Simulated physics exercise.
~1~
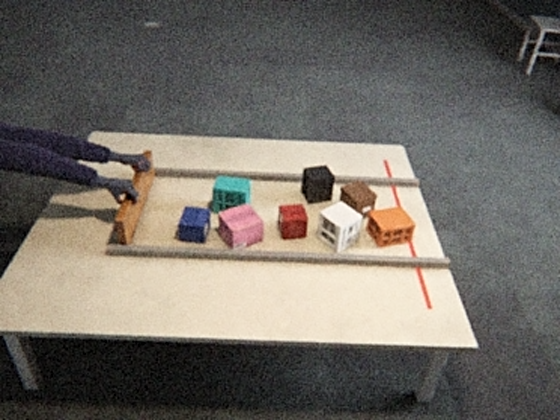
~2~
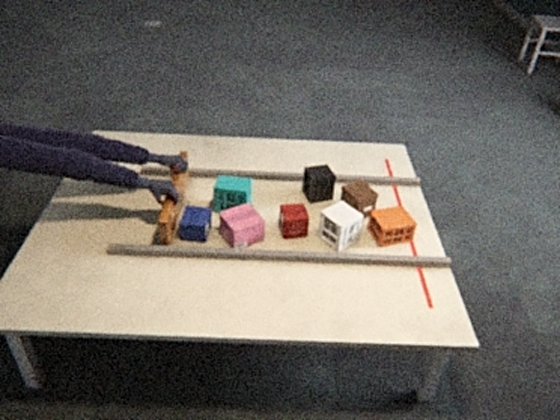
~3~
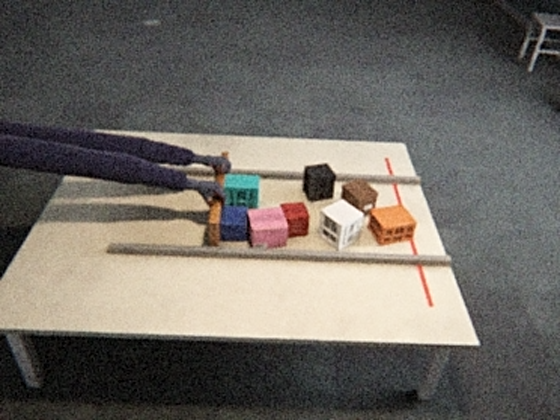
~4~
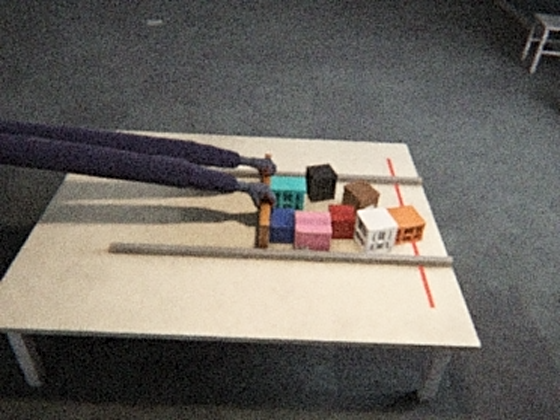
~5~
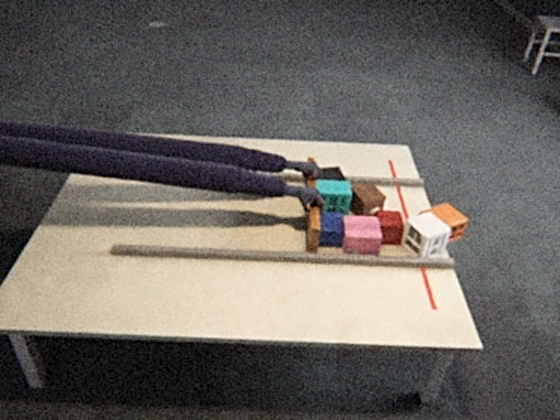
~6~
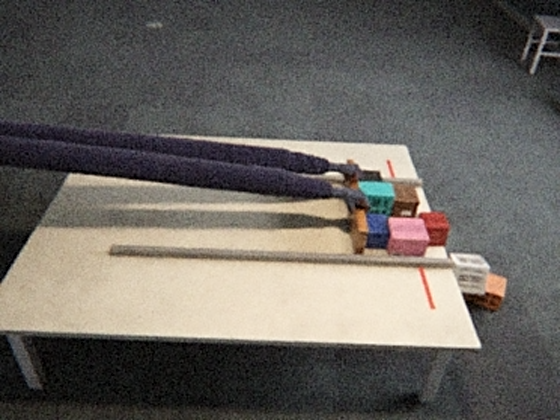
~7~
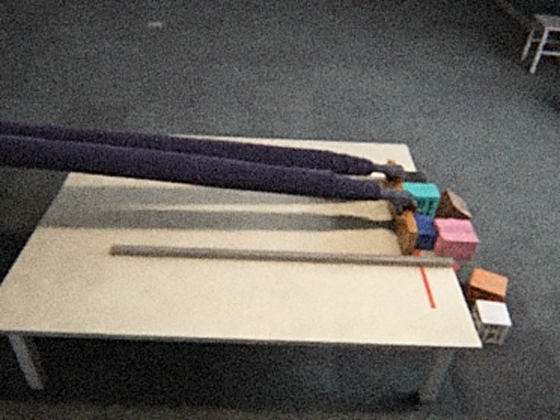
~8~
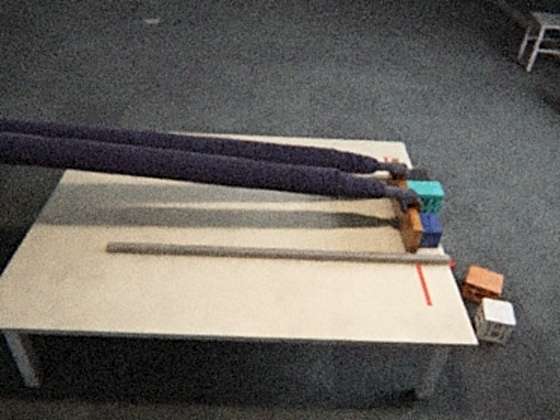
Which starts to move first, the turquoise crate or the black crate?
The turquoise crate starts to move first, pushed rightward by the plank while the black crate is still sitting in its place. The black crate only begins to move later, as the plank nears the far end.
